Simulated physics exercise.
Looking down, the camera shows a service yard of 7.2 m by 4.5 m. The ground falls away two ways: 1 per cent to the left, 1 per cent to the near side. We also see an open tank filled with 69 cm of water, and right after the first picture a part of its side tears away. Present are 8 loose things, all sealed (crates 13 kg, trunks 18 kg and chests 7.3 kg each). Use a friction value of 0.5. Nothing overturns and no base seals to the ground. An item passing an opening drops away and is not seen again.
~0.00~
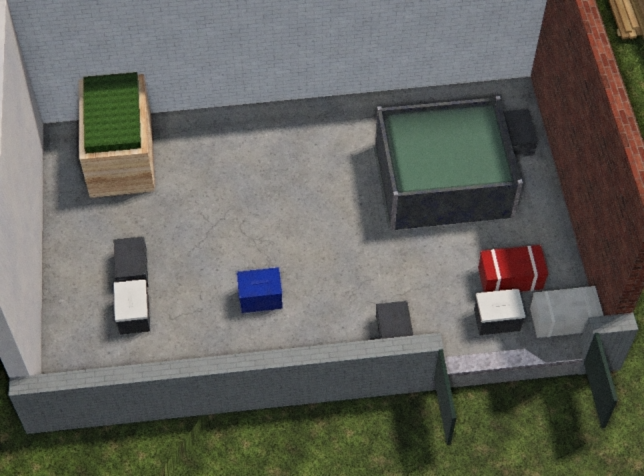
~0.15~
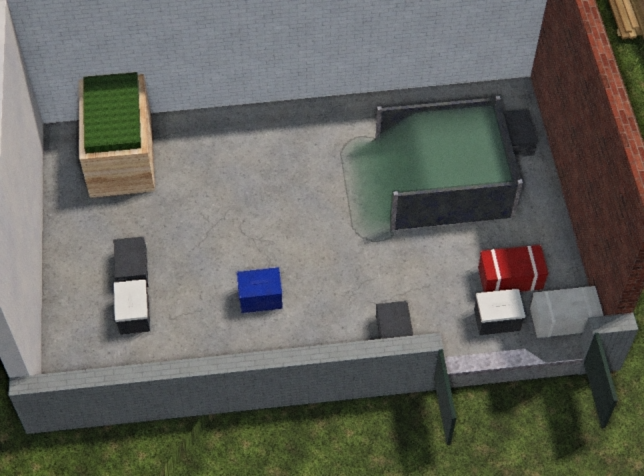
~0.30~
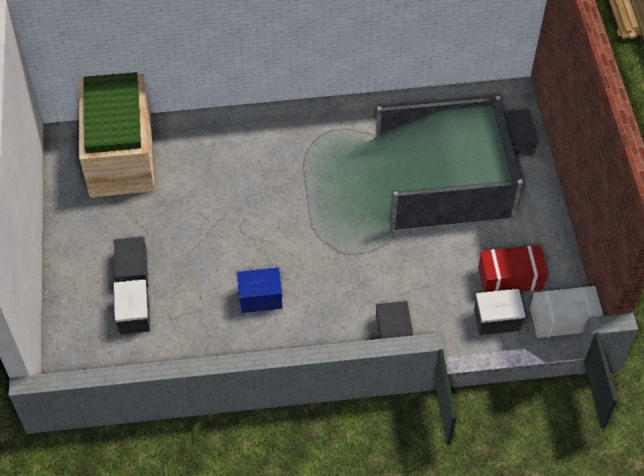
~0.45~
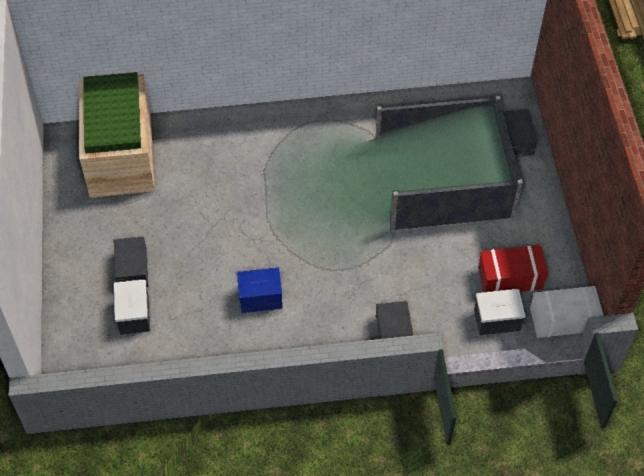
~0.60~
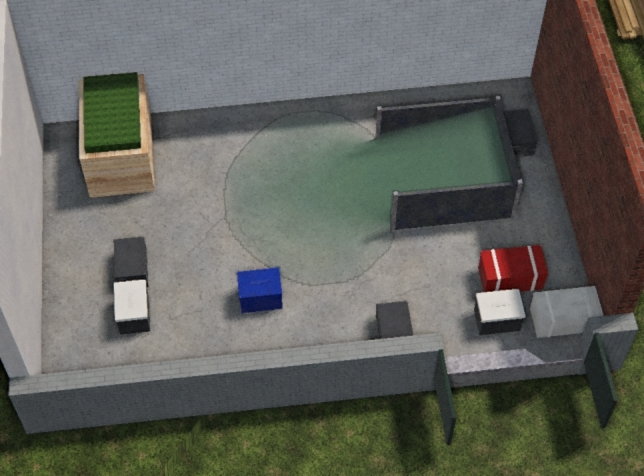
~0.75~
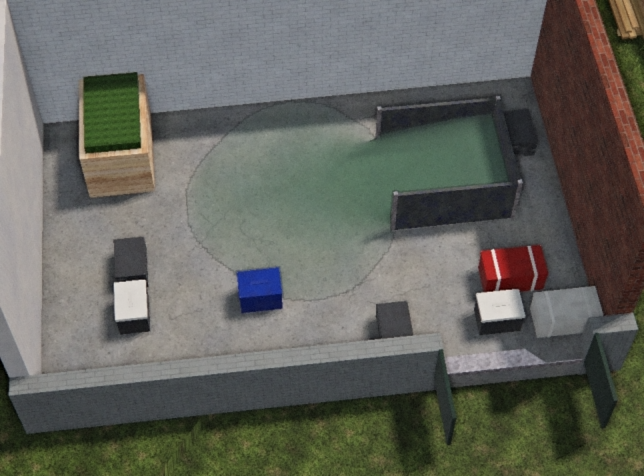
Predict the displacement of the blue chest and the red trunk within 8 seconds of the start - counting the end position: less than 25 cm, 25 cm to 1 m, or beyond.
The blue chest goes a great distance. The red trunk never really leaves its spot.
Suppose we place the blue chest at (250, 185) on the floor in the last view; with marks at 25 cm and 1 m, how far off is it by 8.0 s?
Put there, it wanders off a long way.
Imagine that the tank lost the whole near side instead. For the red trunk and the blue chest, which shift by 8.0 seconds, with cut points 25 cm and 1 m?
If so, the red trunk is washed away, the blue chest shifts a bit.
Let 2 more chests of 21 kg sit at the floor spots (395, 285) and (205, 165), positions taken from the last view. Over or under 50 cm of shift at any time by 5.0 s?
Respectively: Inside the limit and outside the limit.
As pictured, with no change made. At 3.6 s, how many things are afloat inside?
At that time, 3.
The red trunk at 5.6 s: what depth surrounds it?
0 cm, roughly.
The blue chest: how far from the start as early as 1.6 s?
I'd guess some 60 cm by then.
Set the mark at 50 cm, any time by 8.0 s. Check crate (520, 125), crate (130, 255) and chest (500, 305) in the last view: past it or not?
Within the limit, then beyond the limit, then within the limit.
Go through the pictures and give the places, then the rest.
In the first picture, the blue chest at (260, 282), on the bottom; the red trunk at (515, 262), on the bottom; water covers 2.2 m2; 0 of 8 have shifted.
In the second picture, the blue chest at (260, 282) rests on the ground; the red trunk at (515, 262) rests on the ground; water covers 3.1 m2; 0 of 8 have shifted.
In the third picture, the blue chest at (260, 282), on the bottom; the red trunk at (515, 262) rests on the ground; 4.2 m2 under water; 0 of 8 have shifted.
In the fourth picture, the blue chest at (260, 282) rests on the ground; the red trunk at (515, 262), on the bottom; 5.7 m2 under water; 0 of 8 have shifted.
In the fifth picture, the blue chest at (260, 282) rests on the ground; the red trunk at (515, 262) rests on the ground; 7.4 m2 under water; 0 of 8 have shifted.
In the sixth picture, the blue chest at (260, 282) rests on the ground; the red trunk at (515, 262) rests on the ground; 9.2 m2 under water; 0 of 8 have shifted.
After 1.6 s the blue chest is near (221, 314), 0.7 m from its start, aground; the red trunk is near (515, 262), 0.0 m from its start, aground; 0 of 8 are out; 0 afloat.
After 3.6 s the blue chest is near (117, 318), 1.8 m from its start, afloat; the red trunk is near (515, 262), 0.0 m from its start, aground; 0 of 8 are out; 3 afloat.
After 5.6 s the blue chest is near (160, 270), 1.3 m from its start, afloat; the red trunk is near (515, 262), 0.0 m from its start, aground; 0 of 8 are out; 3 afloat.
After 8.0 s the blue chest is near (99, 235), 2.2 m from its start, afloat; the red trunk is near (515, 262), 0.0 m from its start, aground; 0 of 8 are out; 3 afloat.
